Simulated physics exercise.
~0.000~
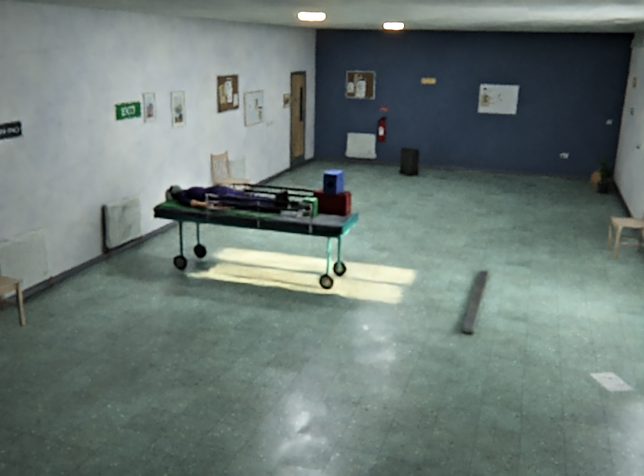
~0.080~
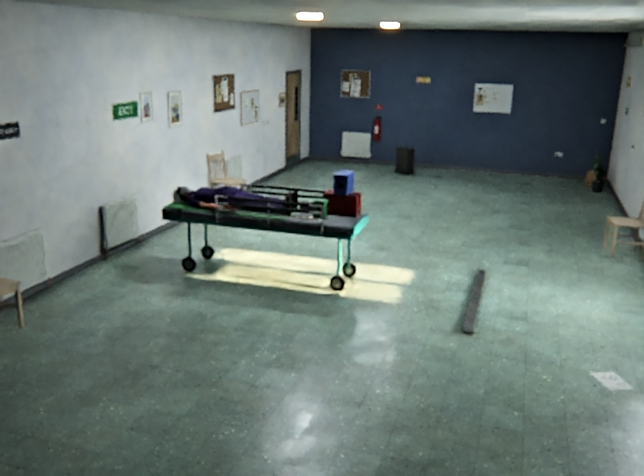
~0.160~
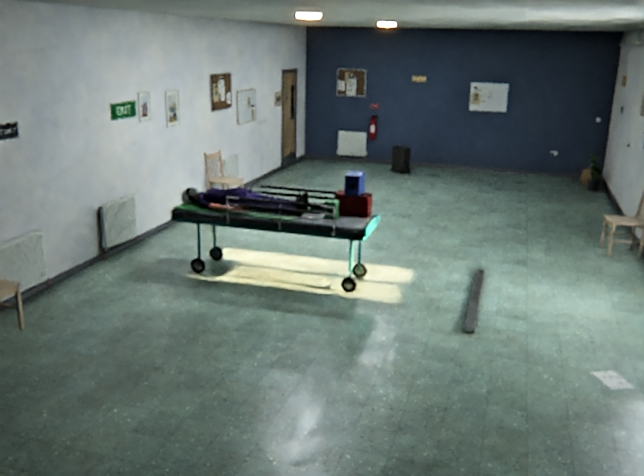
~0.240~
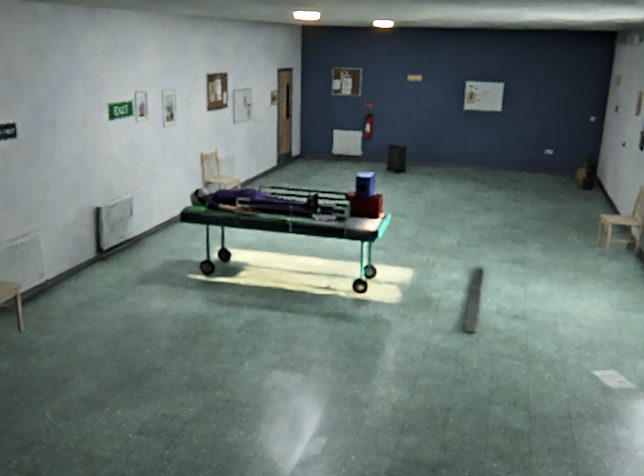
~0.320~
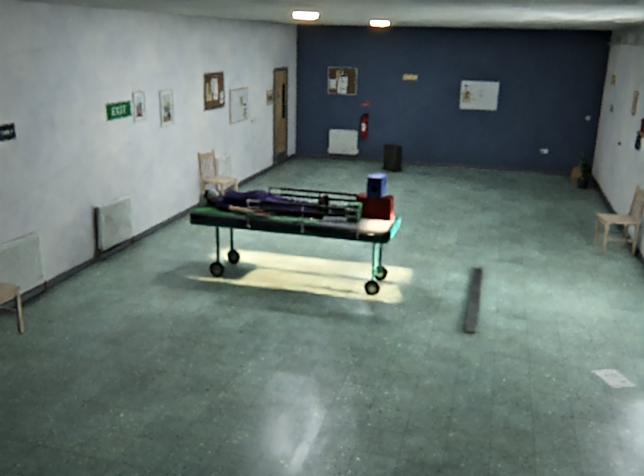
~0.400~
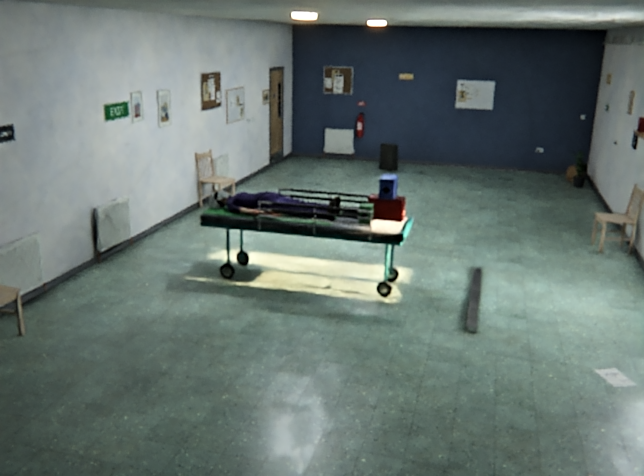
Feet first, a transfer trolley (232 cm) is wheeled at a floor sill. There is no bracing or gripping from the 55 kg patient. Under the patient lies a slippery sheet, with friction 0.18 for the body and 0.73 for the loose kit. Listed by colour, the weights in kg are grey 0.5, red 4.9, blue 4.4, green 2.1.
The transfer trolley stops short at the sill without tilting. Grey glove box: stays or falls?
Stays.
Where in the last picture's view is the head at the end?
The head ends at about (335, 211).
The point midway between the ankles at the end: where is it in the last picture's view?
Estimated position: Around (456, 224).
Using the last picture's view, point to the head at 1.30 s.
Roughly (327, 211).
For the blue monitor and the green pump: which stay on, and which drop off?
Result: Blue monitor gone; green pump still aboard.
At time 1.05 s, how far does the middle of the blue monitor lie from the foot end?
About 10 cm short.
The jolt is at 0.90 s.
After 1.05 s the grey glove box is 46 cm short of the foot end, tilted 0°, near (445, 219) in the last picture's view.
After 1.30 s the grey glove box is 23 cm short of the foot end, tilted 0°, near (465, 220) in the last picture's view; the left ankle 43 cm short of the foot end.
After 1.60 s the grey glove box is 14 cm short of the foot end, tilted 0°, near (474, 223) in the last picture's view; the left ankle 33 cm short of the foot end.
When all is still (2.4 s), grey glove box stays on; red holdall drops off; blue monitor drops off; green pump stays on; left ankle stops short of the foot end.
